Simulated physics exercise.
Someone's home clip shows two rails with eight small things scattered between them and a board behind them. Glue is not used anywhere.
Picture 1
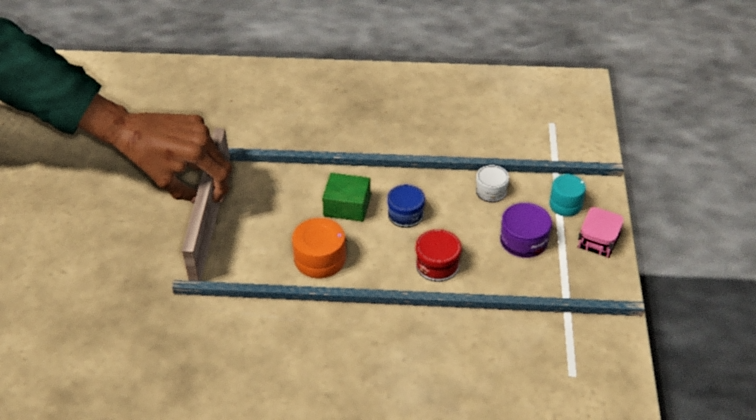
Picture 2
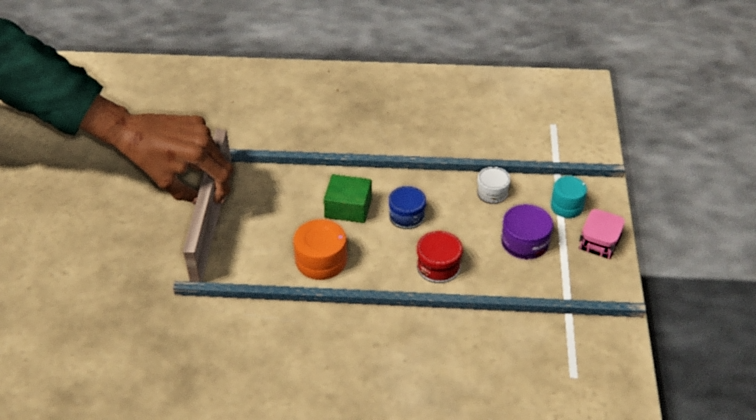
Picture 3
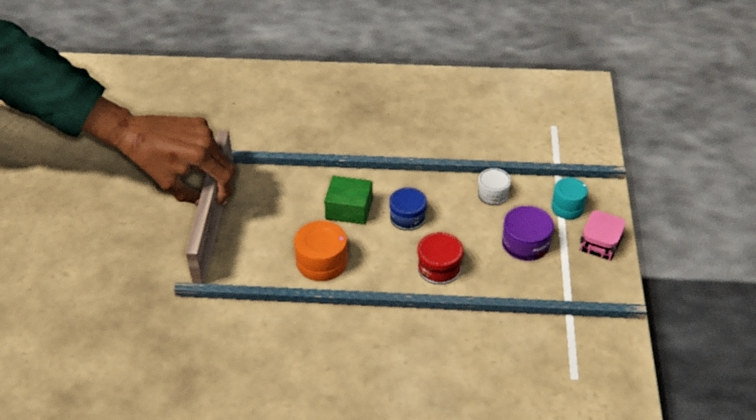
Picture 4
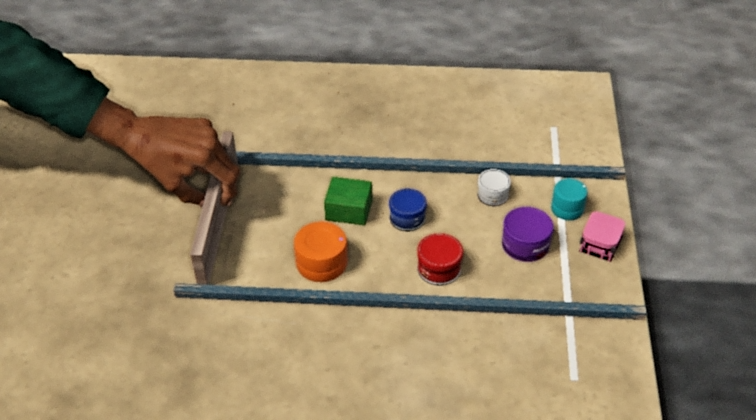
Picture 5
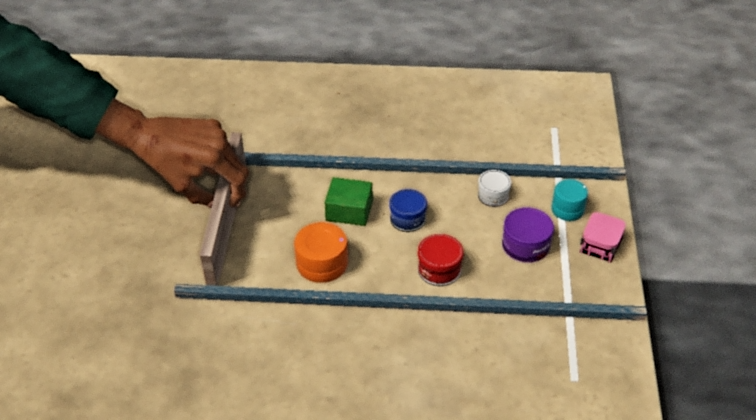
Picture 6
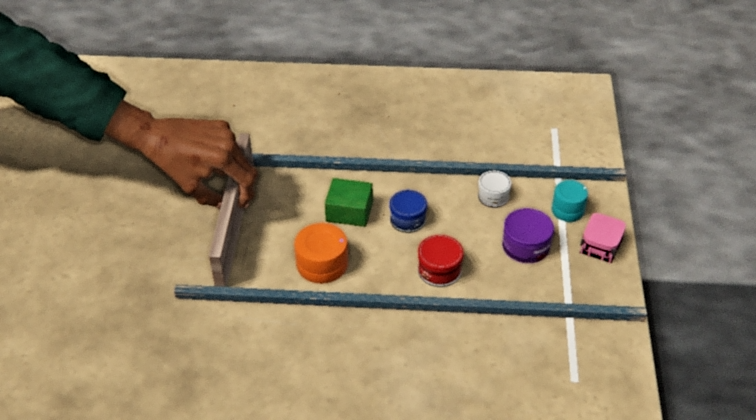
At the start, a hand holds a board upright at the left end of two blue rails, with eight small colourful objects scattered between them and a white tape line near the right. The hand then slides the board slightly rightward, while the objects stay in place, untouched by it.
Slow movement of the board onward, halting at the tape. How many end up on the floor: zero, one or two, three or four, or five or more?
Count off: Fewer than three, some.
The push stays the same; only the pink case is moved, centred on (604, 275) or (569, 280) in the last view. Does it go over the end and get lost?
Pink case: Plunges; plunges.
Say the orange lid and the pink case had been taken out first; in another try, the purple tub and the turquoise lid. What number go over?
First 0, then 1.
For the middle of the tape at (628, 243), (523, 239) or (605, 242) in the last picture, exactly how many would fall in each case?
The counts come to 8, then 0, then 5.
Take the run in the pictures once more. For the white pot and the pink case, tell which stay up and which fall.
White pot: Stays; pink case: Falls off.
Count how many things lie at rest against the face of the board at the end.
The count in contact is 3.
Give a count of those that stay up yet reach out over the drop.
The tally is 3.
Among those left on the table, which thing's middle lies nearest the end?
Result - the red tin.
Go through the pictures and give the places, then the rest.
The first frame shows pink case (601, 233); turquoise lid (567, 196); purple tub (525, 231); board (208, 203); tape (561, 235).
The second frame shows turquoise lid (569, 197); board (209, 204).
The third frame shows purple tub (527, 233); white pot (494, 187).
The fourth frame shows pink case (602, 237); green block (349, 201).
The fifth frame shows turquoise lid (570, 200); blue pot (408, 210).
The sixth frame shows pink case (603, 238); turquoise lid (570, 201); purple tub (528, 236); board (233, 208); tape (563, 240).
A little later, none off yet; pink case at rest near (603, 238); turquoise lid at rest near (570, 201); purple tub at rest near (528, 236).
Next, none off yet; pink case shifted a little near (626, 239); turquoise lid shifted a little near (588, 197); purple tub shifted about its own width near (586, 240).
When it is over, the number that fall off is one or two; down, pink case.
